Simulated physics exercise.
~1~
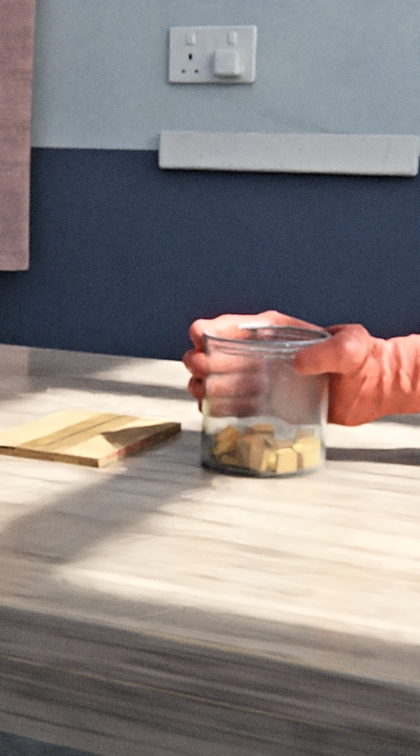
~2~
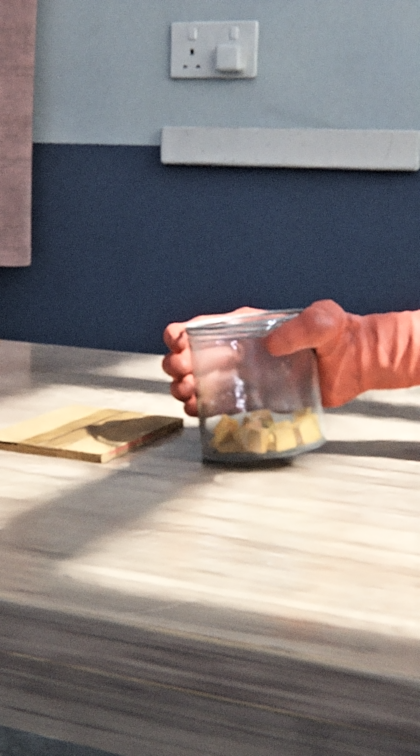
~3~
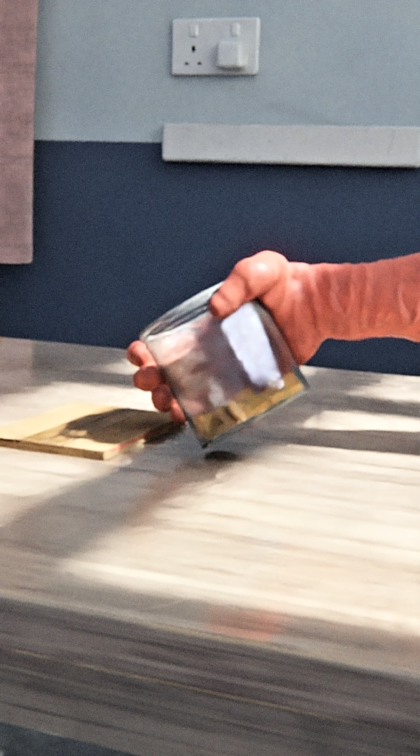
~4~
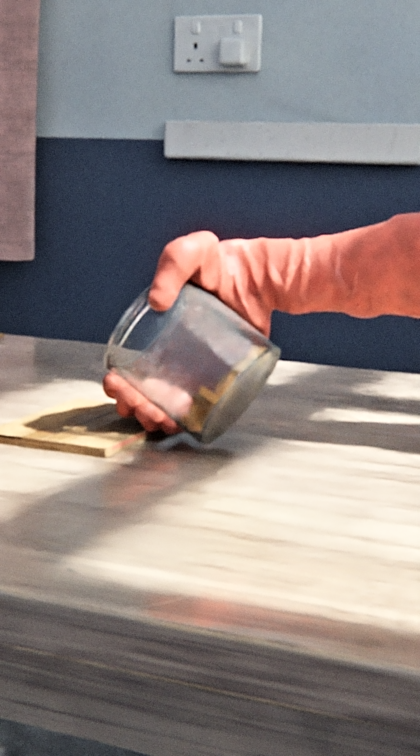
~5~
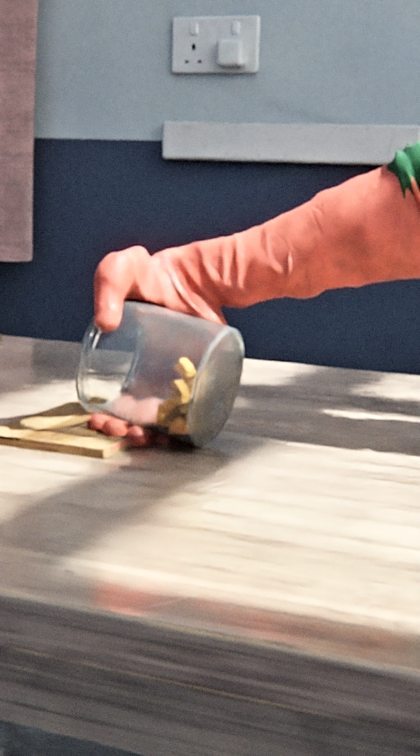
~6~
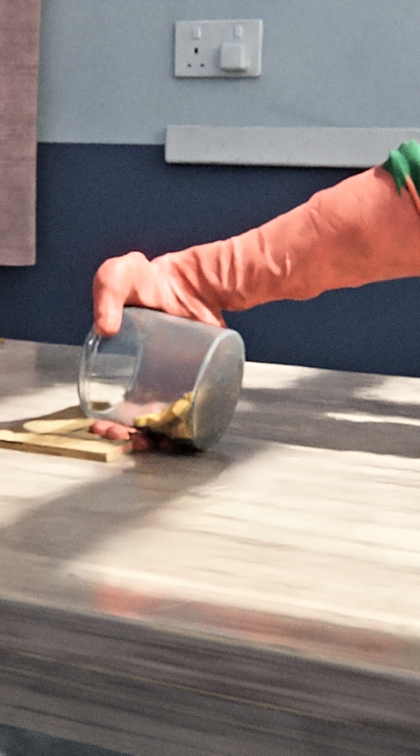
An open clear jar holding small yellowish chunks is tipped to the left by a hand in a reddish glove, swinging over until it lies nearly on its side by a flat wooden piece on the table, with the chunks still inside.
